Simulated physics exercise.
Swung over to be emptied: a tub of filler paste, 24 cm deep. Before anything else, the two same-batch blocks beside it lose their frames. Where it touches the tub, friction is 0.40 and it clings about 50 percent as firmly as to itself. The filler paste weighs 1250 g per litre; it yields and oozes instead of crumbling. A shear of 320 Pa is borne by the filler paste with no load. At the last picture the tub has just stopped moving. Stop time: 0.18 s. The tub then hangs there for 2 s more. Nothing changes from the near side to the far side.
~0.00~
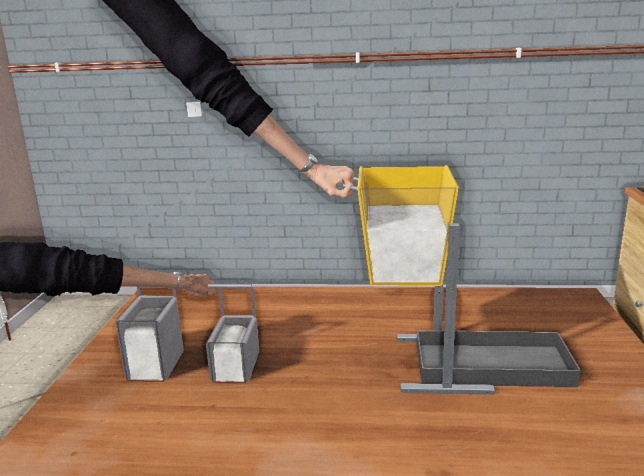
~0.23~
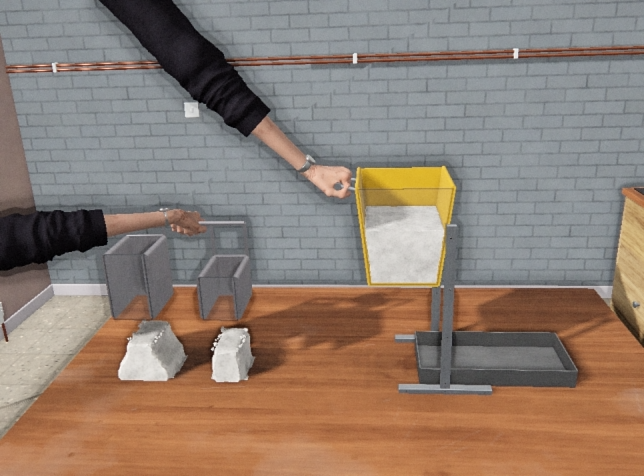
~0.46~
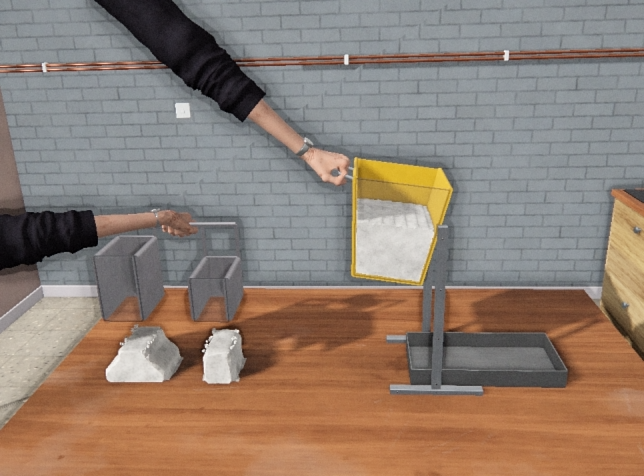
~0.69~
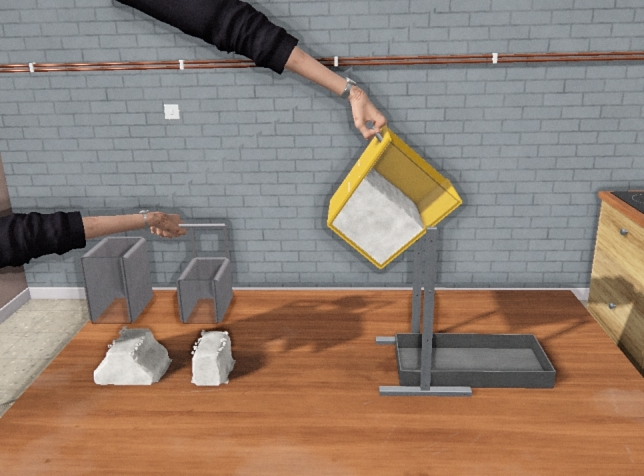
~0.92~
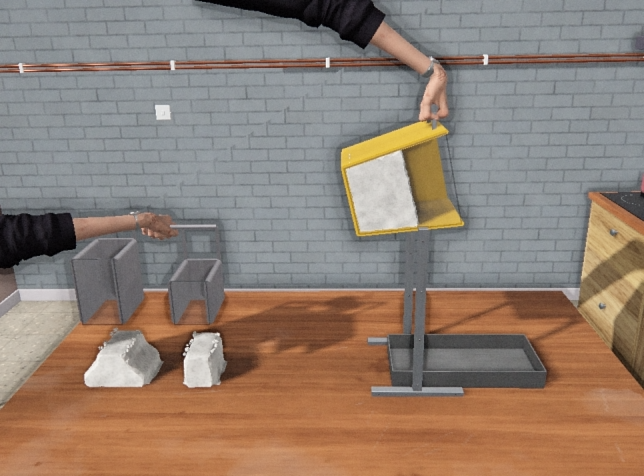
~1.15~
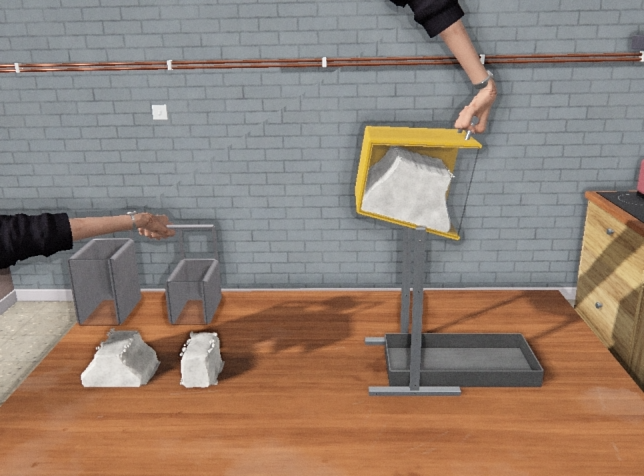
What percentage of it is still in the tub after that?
About 0 %.
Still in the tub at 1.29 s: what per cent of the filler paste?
About 75 %.
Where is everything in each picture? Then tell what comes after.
The first picture shows handle-side rim at (362, 188), tilt 0 degrees; top of the filler paste at (371, 229); blocks stand 15 cm, 9.9 cm (left to right).
The second picture shows handle-side rim at (359, 189), tilt 0 degrees; top of the filler paste at (369, 230); blocks stand 11 cm, 9.6 cm (left to right).
The third picture shows handle-side rim at (357, 177), tilt 8 degrees; top of the filler paste at (362, 222); blocks stand 10 cm, 9.5 cm (left to right).
The fourth picture shows handle-side rim at (391, 141), tilt 42 degrees; top of the filler paste at (367, 181); blocks stand 10 cm, 9.5 cm (left to right).
The fifth picture shows handle-side rim at (447, 134), tilt 78 degrees; top of the filler paste at (397, 153); blocks stand 10 cm, 9.5 cm (left to right).
The sixth picture shows handle-side rim at (479, 148), tilt 99 degrees; top of the filler paste at (399, 161); blocks stand 10 cm, 9.5 cm (left to right).
After 1.29 s, the tub is at 100 degrees and holds 77 %.
After 1.46 s, the tub is at 100 degrees and holds 45 %.
After 1.63 s, the tub is at 100 degrees and holds 33 %.
After 1.80 s, the tub is at 100 degrees and holds 22 %.
After 3.15 s, at the end, the tub is at 100 degrees and holds 0 %.
